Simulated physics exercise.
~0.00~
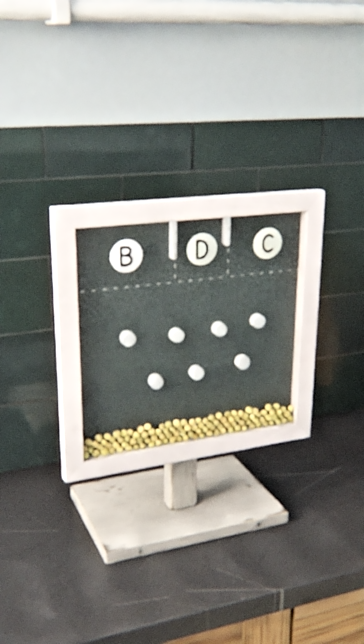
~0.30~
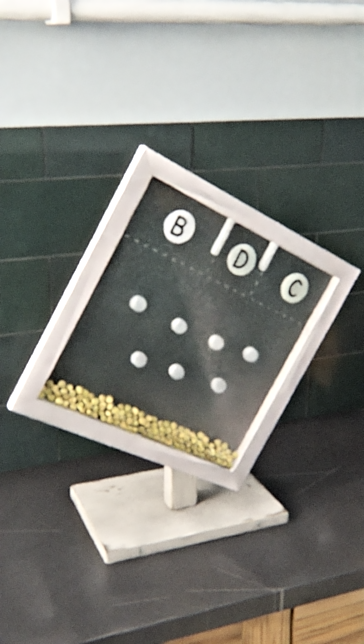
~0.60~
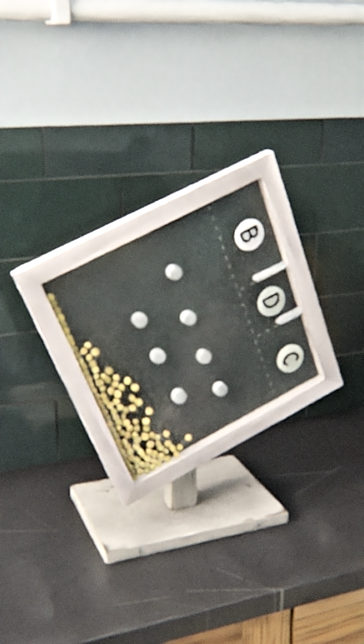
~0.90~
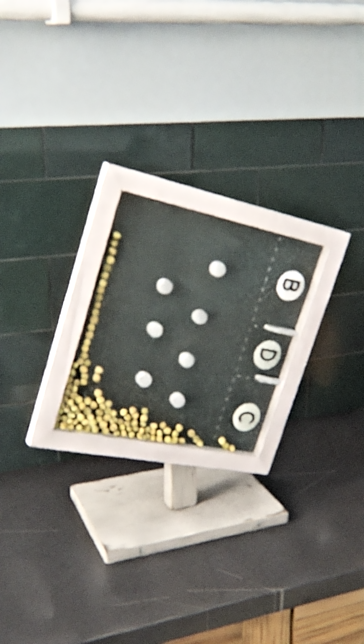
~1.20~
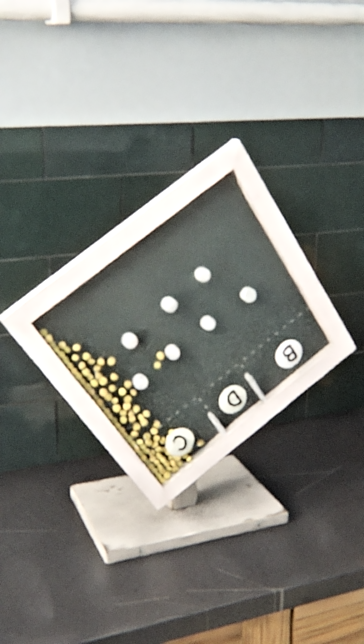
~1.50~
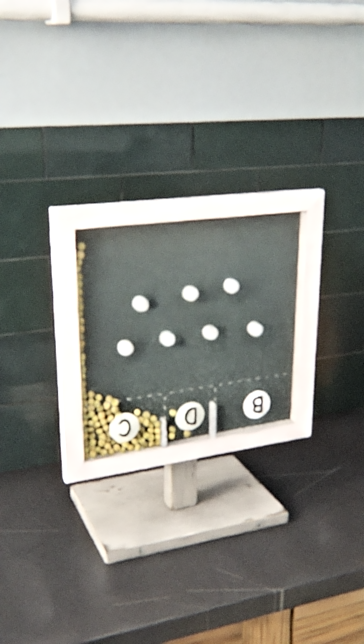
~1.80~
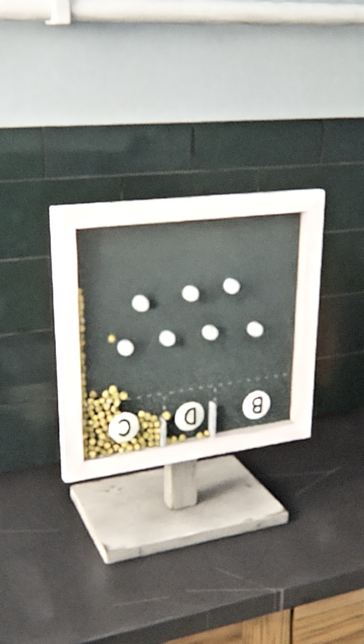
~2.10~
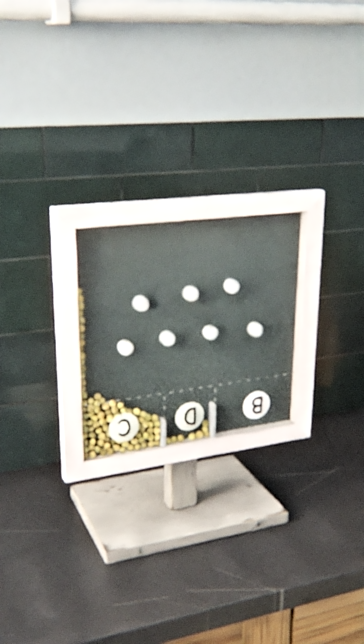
We see a flat, white-framed box of small yellow beans turn clockwise on its stand until it is upside down, the beans sliding down the left side and settling mostly in the pocket marked C, with a few in D and none in B.
